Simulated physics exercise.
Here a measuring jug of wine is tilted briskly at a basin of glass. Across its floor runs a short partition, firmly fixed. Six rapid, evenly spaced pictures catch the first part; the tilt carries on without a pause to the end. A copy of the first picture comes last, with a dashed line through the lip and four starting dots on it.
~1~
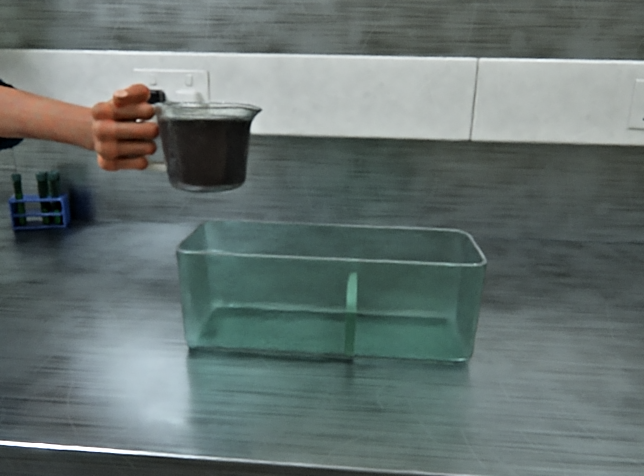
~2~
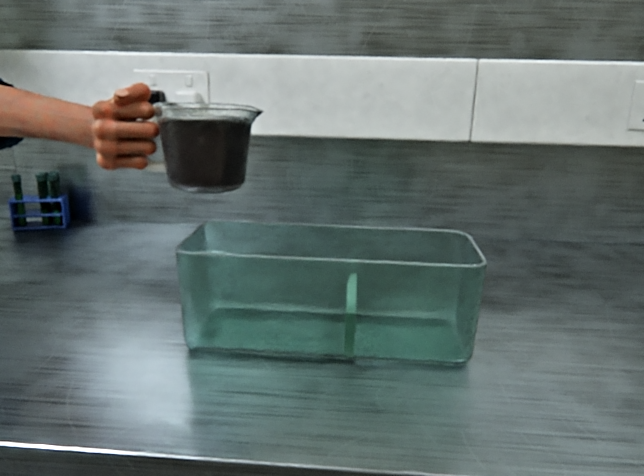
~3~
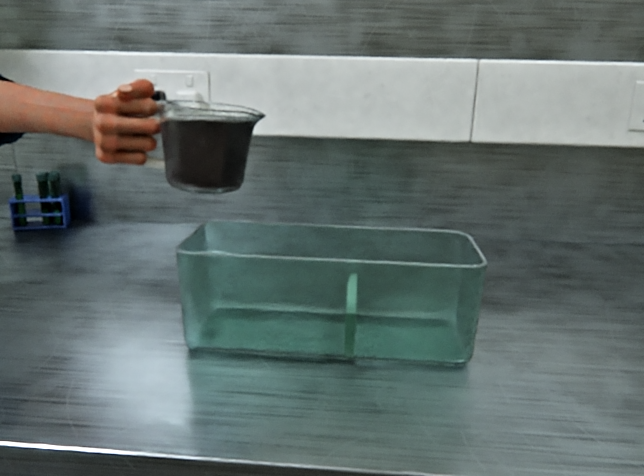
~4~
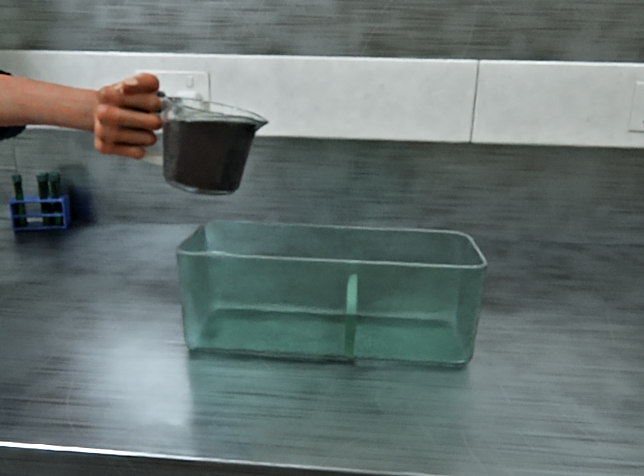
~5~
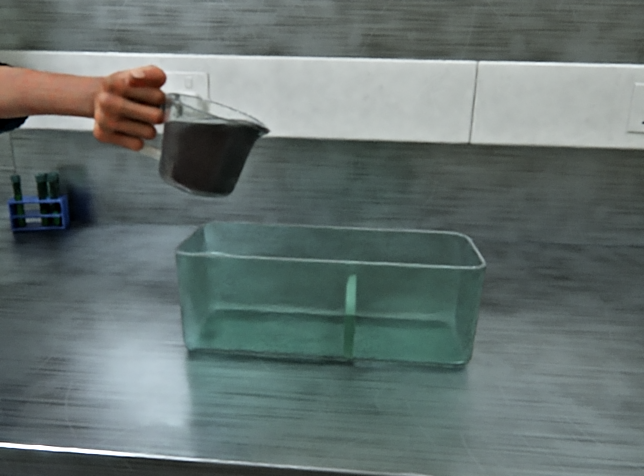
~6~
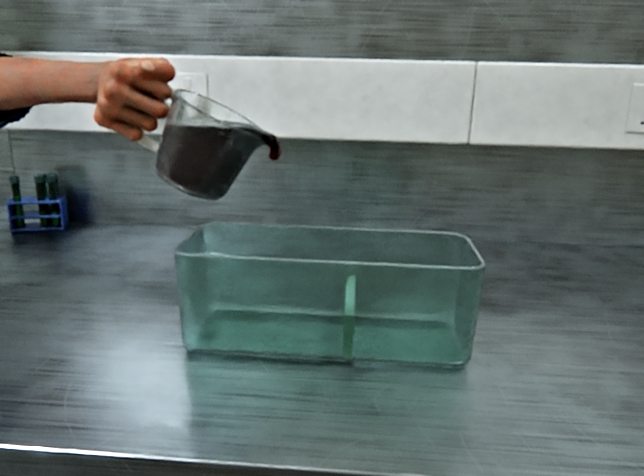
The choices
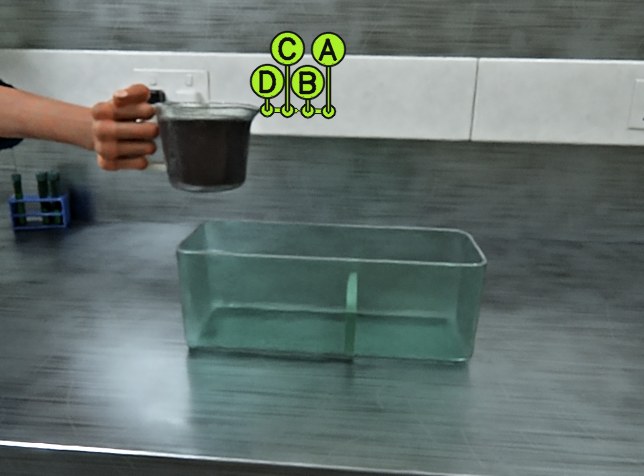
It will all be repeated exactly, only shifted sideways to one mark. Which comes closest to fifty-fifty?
B is best.
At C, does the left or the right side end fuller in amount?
The left one.
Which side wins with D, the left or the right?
The left side.
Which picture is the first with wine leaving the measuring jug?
Picture 6.
On the marked copy, A at (328, 111); B at (307, 110); C at (287, 110); D at (267, 109).
With A, about 19 % ends left of the wall and 80 % right of it.
With B, about 45 % ends left of the wall and 54 % right of it.
With C, about 88 % ends left of the wall and 11 % right of it.
With D, about 97 % ends left of the wall and 2 % right of it.
